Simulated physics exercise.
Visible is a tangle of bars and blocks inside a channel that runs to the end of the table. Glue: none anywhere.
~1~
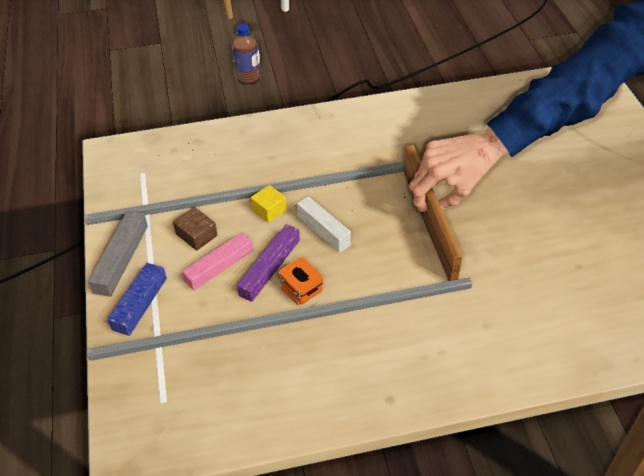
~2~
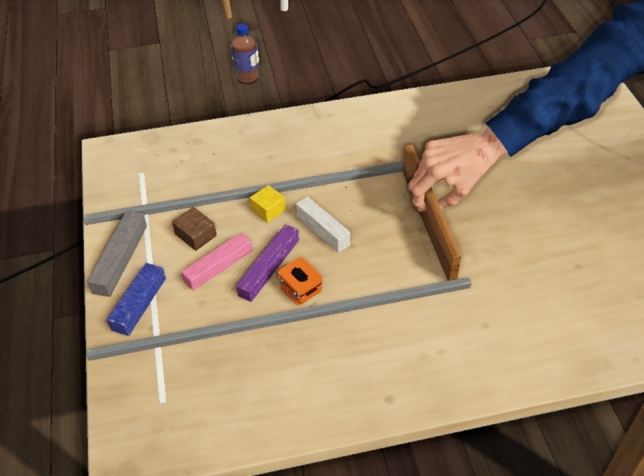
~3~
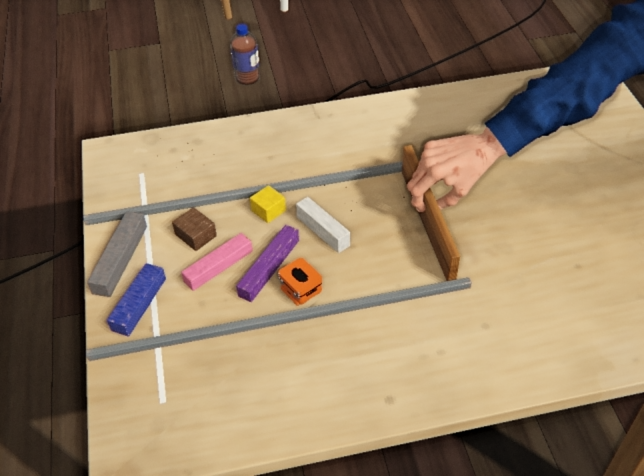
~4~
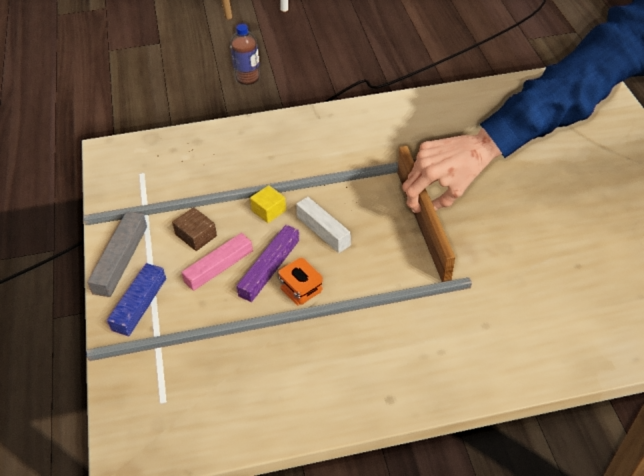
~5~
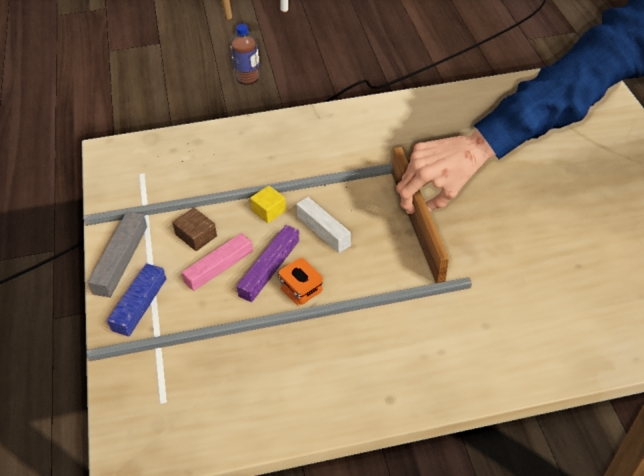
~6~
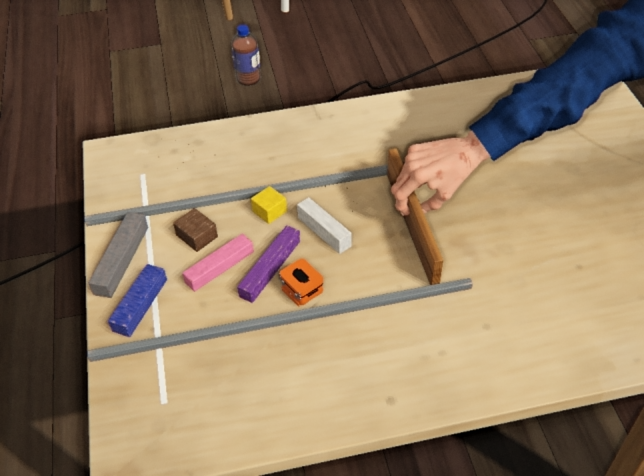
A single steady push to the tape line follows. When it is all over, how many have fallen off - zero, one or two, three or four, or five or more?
Watch it: Hardly any - one or two - go plunging down.
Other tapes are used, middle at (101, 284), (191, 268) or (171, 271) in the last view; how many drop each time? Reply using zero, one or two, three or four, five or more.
Falls: More than four; none; none at all.
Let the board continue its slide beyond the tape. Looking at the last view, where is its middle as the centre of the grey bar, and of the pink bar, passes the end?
Roughly (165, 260); for the second one, roughly (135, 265).
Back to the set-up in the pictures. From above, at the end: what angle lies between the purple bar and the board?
I'd estimate about 10 degrees.
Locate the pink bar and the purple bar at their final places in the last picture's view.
The first one ends at (102, 285), the second at (118, 286).
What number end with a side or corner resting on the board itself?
Number: 3.
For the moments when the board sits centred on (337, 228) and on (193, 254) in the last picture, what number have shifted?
The first number is 1, the next one 8.
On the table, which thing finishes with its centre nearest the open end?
Pink bar.
A little later, none off yet; grey bar at rest near (120, 254); blue bar at rest near (139, 299); brown block at rest near (196, 230).
Next, none off yet; grey bar moving near (110, 253); blue bar shifted a little near (119, 300); brown block shifted about its own width near (146, 232).
When it is over, the number that fall off is one or two; down, blue bar and grey bar.
